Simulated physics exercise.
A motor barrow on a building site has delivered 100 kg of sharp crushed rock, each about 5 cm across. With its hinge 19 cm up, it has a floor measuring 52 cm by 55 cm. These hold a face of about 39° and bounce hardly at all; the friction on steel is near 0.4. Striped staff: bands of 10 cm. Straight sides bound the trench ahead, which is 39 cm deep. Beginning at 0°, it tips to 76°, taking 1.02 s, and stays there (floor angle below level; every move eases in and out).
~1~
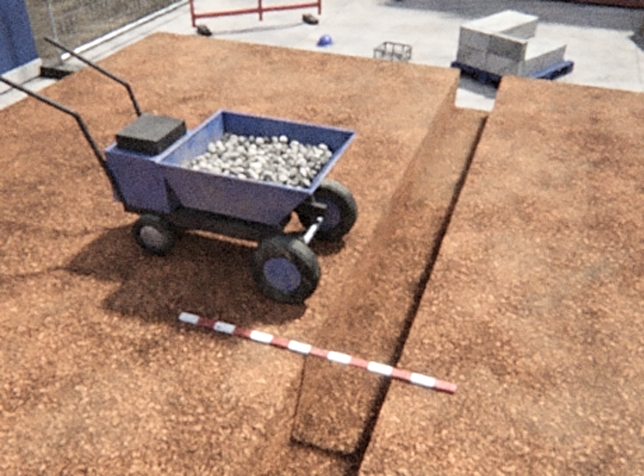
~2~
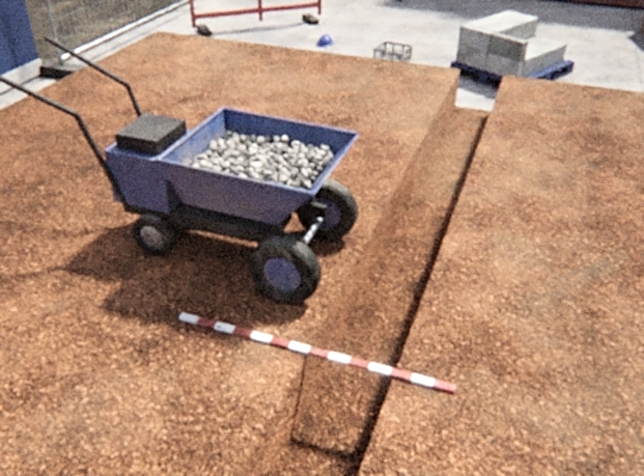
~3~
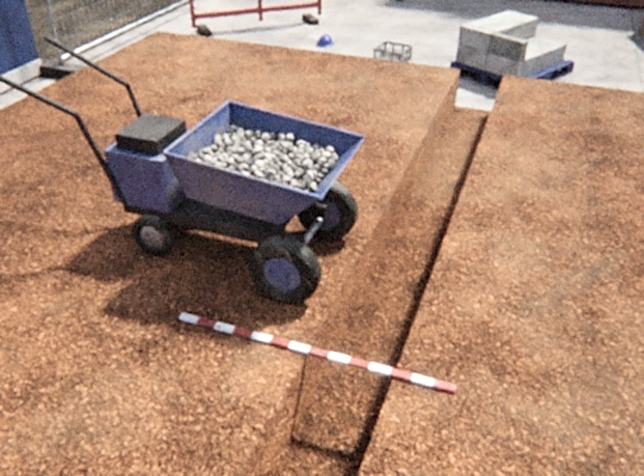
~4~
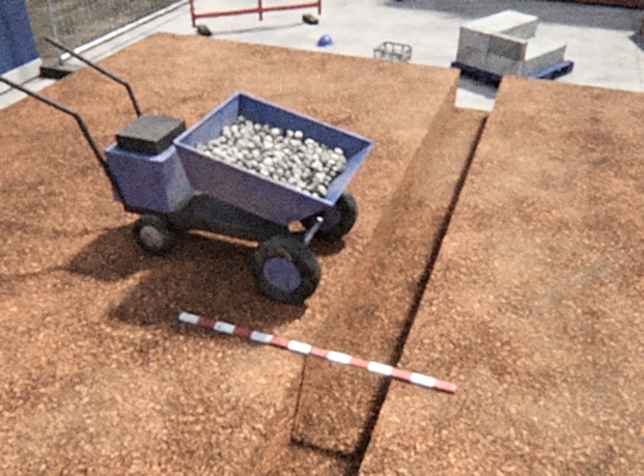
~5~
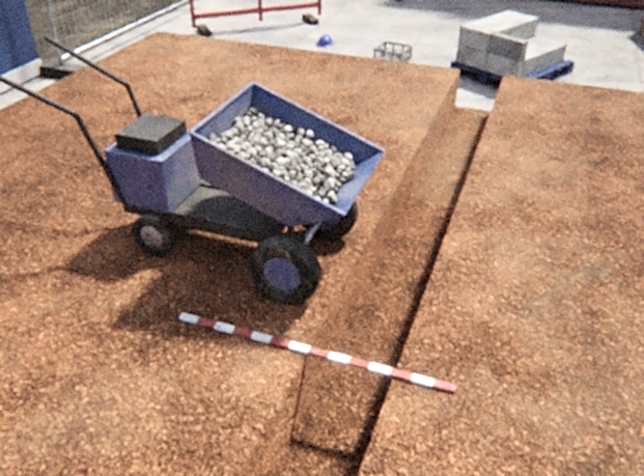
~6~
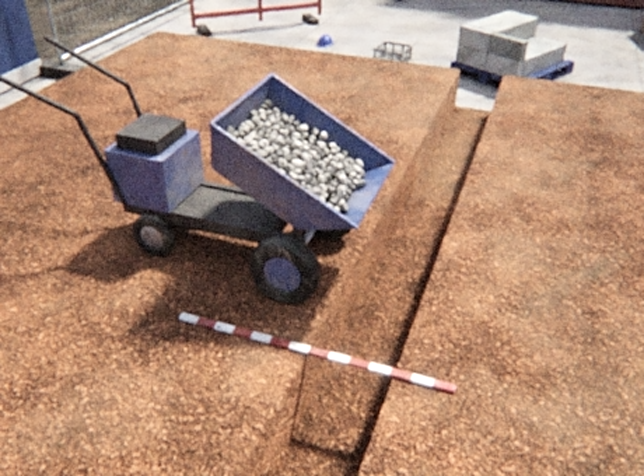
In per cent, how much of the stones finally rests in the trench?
Roughly 54 per cent of them.
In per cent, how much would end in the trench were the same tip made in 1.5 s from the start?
Close to 60 per cent then.
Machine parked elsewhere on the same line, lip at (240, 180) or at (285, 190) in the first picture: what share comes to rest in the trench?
I'd expect close to 100 per cent at the first and 85 per cent at the second.
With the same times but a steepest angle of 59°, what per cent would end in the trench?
Roughly 25% would end there.
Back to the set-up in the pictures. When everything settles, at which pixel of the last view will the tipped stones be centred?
Around (416, 327).
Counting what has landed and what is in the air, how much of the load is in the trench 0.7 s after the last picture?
About 20%.
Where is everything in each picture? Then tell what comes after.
In the first frame, the skip is at 0°, its lip at (311, 193); the top of the load is at (285, 157).
In the second frame, lip at (313, 194), floor tilted 2°, highest stones at (260, 150).
In the third frame, the skip is at 6°, its lip at (321, 198); the top of the load is at (241, 144).
In the fourth frame, the skip is at 12°, its lip at (331, 205); the top of the load is at (238, 133).
In the fifth frame, lip at (344, 215), floor tilted 20°, highest stones at (247, 124).
In the sixth frame, the skip is at 29°, its lip at (356, 228); the top of the load is at (261, 116).
Then, 0.3 s after the last picture the floor is at 64°, 100 % in the skip; the foremost stones are at (387, 247).
Then, 0.7 s after the last picture the floor is at 76°, 57 % in the skip, 19 % in the trench, 24 % past the trench; the foremost stones are at (474, 310).
Then, 1.0 s after the last picture the floor is at 76°, 16 % in the skip, 36 % in the trench, 48 % past the trench; the foremost stones are at (549, 323).
Then, 3.0 s after the last picture the floor is at 76°, 0 % in the skip, 54 % in the trench, 46 % past the trench; the foremost stones are at (567, 327).
